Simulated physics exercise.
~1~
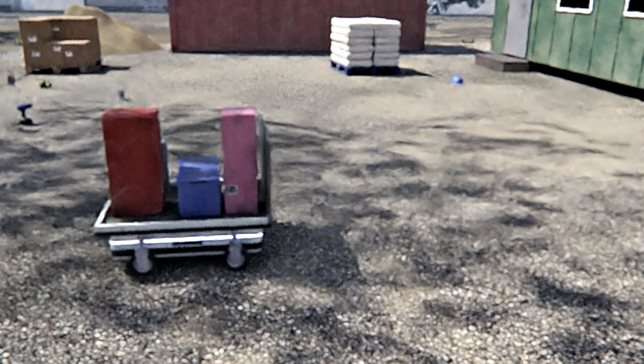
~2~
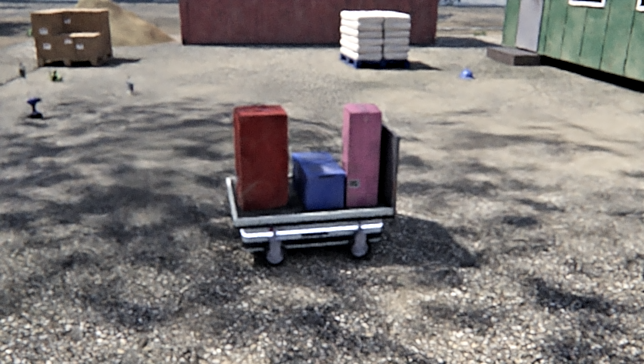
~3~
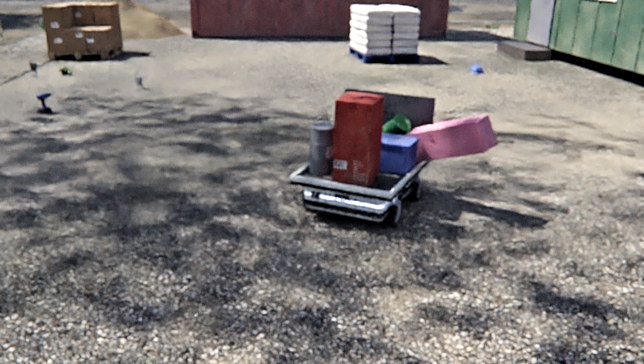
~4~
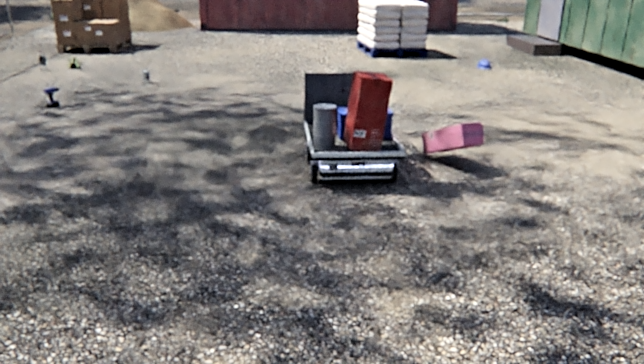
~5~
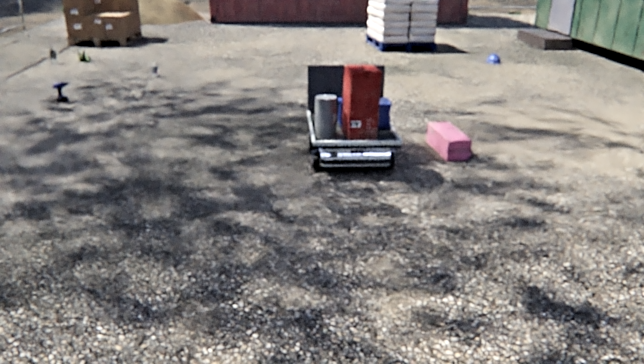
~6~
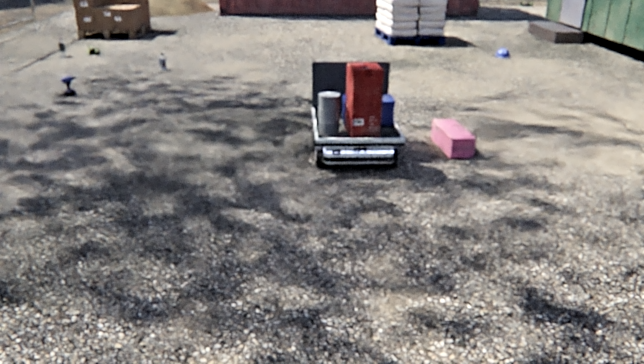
Robot cart carrying boxes and canisters across gravel, turning away and shedding a pink box, then stopping with the red box upright.
